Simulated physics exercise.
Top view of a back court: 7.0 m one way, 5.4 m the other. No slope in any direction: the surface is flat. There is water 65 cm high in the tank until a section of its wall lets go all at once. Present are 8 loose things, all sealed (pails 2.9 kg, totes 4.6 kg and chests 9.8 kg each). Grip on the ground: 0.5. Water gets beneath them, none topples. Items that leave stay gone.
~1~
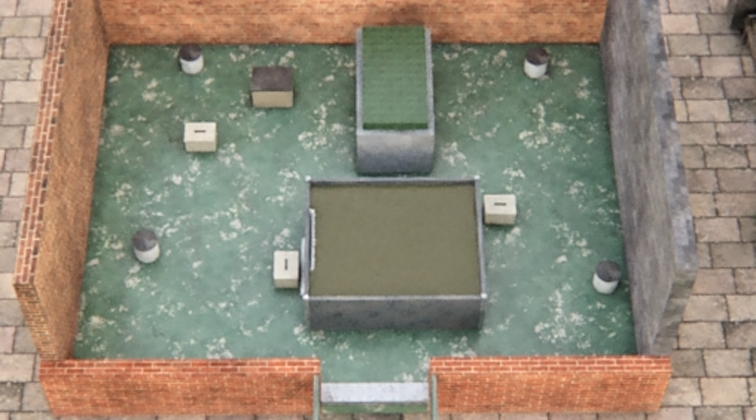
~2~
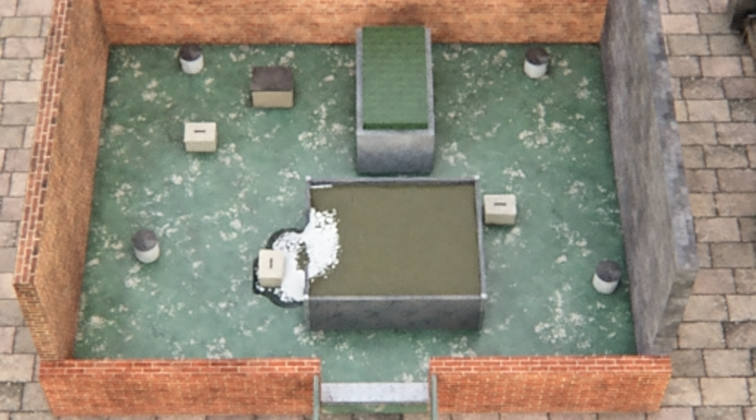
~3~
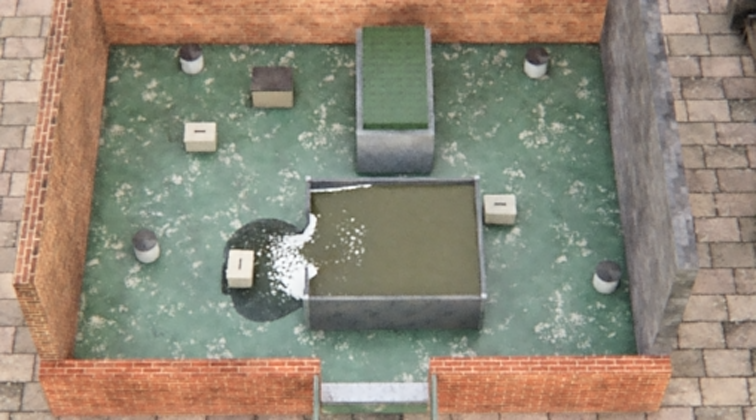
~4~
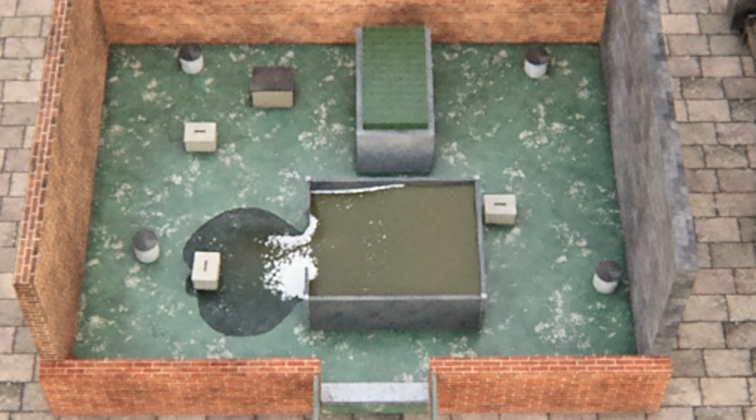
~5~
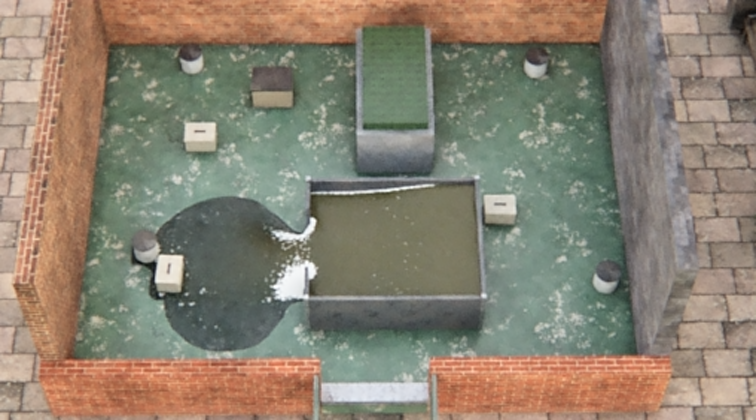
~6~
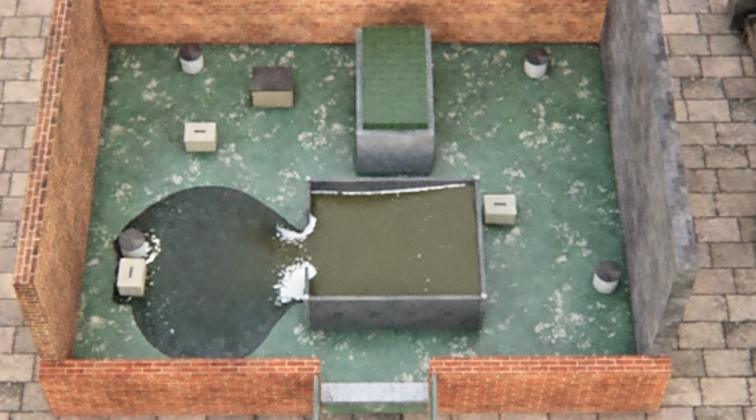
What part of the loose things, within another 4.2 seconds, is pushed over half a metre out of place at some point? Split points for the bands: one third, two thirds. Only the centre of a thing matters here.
My call: One third to two thirds.
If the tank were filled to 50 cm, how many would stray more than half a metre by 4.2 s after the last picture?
3.
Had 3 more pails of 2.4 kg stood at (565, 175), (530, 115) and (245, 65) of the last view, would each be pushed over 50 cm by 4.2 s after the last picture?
Well, in turn they are below that, below that and above that.
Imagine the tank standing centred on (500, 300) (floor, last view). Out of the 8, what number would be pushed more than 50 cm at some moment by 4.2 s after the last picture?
Result: 4 of them.
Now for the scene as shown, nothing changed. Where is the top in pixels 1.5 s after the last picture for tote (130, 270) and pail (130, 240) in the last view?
I'd say close to (86, 272) and close to (96, 192).
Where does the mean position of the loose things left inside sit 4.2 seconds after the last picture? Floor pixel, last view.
It works out to somewhere near (334, 145) on the floor.
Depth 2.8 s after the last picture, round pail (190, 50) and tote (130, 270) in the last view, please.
About 6 and 18 cm.
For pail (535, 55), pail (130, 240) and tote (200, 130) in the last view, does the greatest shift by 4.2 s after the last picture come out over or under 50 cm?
Well, in that order it's not reaching it, topping it, topping it.
Then, 0.4 s after the last picture 2 of 8 are over 50 cm from their spots; 2 afloat.
Then, 1.5 s after the last picture 2 of 8 are over 50 cm from their spots; 2 afloat.
Then, 2.8 s after the last picture 3 of 8 are over 50 cm from their spots; 3 afloat.
Then, 4.2 s after the last picture 4 of 8 are over 50 cm from their spots, and 4 have been at some point; 4 afloat.
